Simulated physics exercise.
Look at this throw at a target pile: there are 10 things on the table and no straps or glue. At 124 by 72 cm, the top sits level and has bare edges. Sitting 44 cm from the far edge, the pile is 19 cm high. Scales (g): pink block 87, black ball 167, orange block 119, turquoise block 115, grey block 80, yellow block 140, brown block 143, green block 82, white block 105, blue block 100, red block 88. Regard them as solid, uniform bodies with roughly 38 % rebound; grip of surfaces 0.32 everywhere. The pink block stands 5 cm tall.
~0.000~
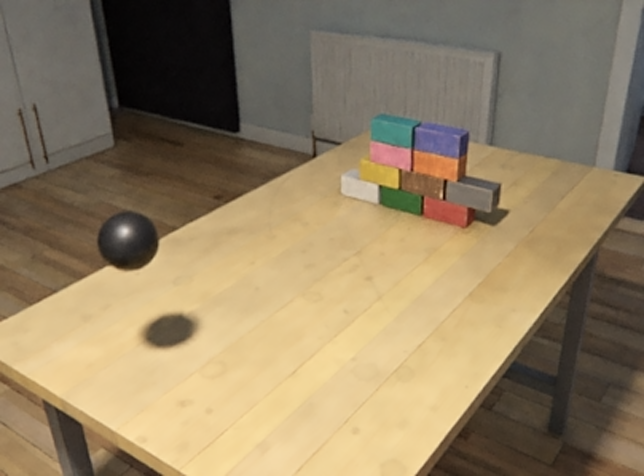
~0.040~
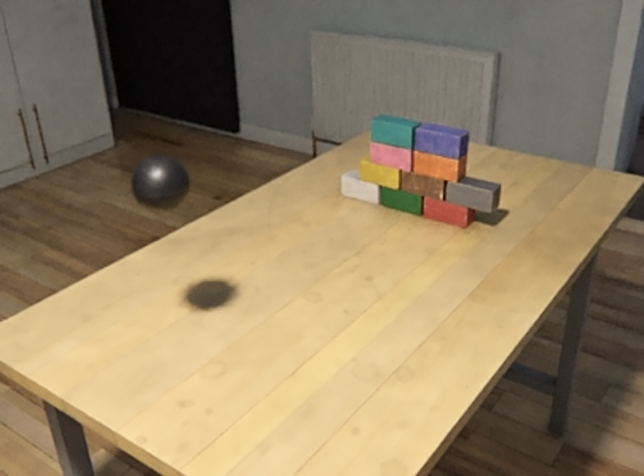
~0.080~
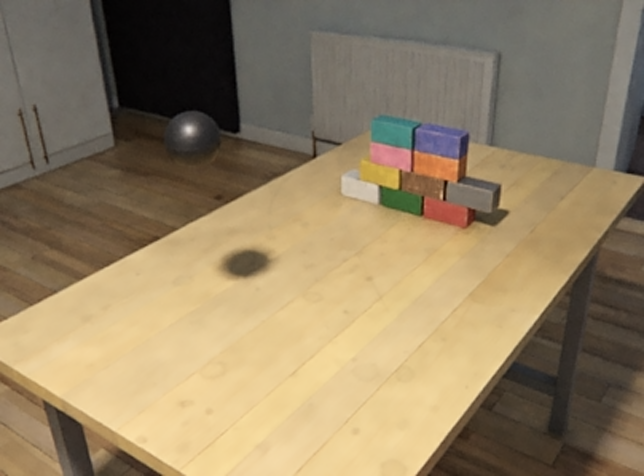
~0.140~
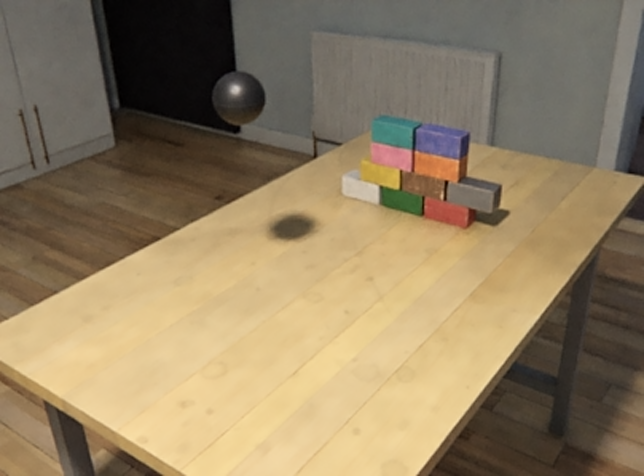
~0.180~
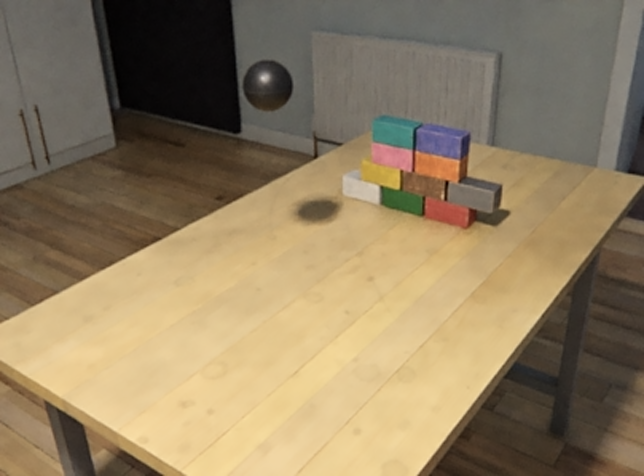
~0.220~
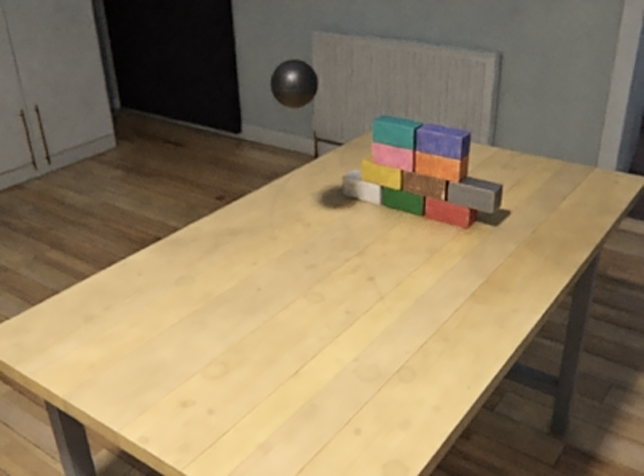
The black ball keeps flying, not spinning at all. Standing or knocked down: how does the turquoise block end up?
Knocked down.
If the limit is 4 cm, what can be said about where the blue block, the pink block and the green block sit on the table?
In short, the blue block stays close to home, the pink block leaves its position, the green block stays close to home.
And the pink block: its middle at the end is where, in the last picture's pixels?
It ends up near (441, 181).
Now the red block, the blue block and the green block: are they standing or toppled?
Outcome noted - the red block survives without falling, the blue block survives without falling, the green block survives without falling.
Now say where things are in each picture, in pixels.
In the first picture, 63 cm to the stack; black ball (128, 242); turquoise block (396, 131).
In the second picture, 56 cm to the stack; black ball (161, 183); grey block (473, 193).
In the third picture, 49 cm to the stack; black ball (193, 139); brown block (427, 182).
In the fourth picture, 38 cm to the stack; black ball (239, 99); white block (365, 187).
In the fifth picture, 31 cm to the stack; black ball (268, 86); red block (451, 209).
In the sixth picture, 24 cm to the stack; black ball (294, 84); turquoise block (398, 132).
After 0.52 s, black ball near (347, 183); turquoise block 32° off upright near (430, 134); pink block 33° off upright; yellow block 42° off upright.
After 0.92 s, black ball near (319, 193); turquoise block now off the table; yellow block on its side; pink block moved 16 cm.
In the end (1.5 s), off the table and tipped over, turquoise block; toppled on the table, yellow block; not toppled but over 4 cm from the start, pink block; the other 7 under 4 cm from the start.
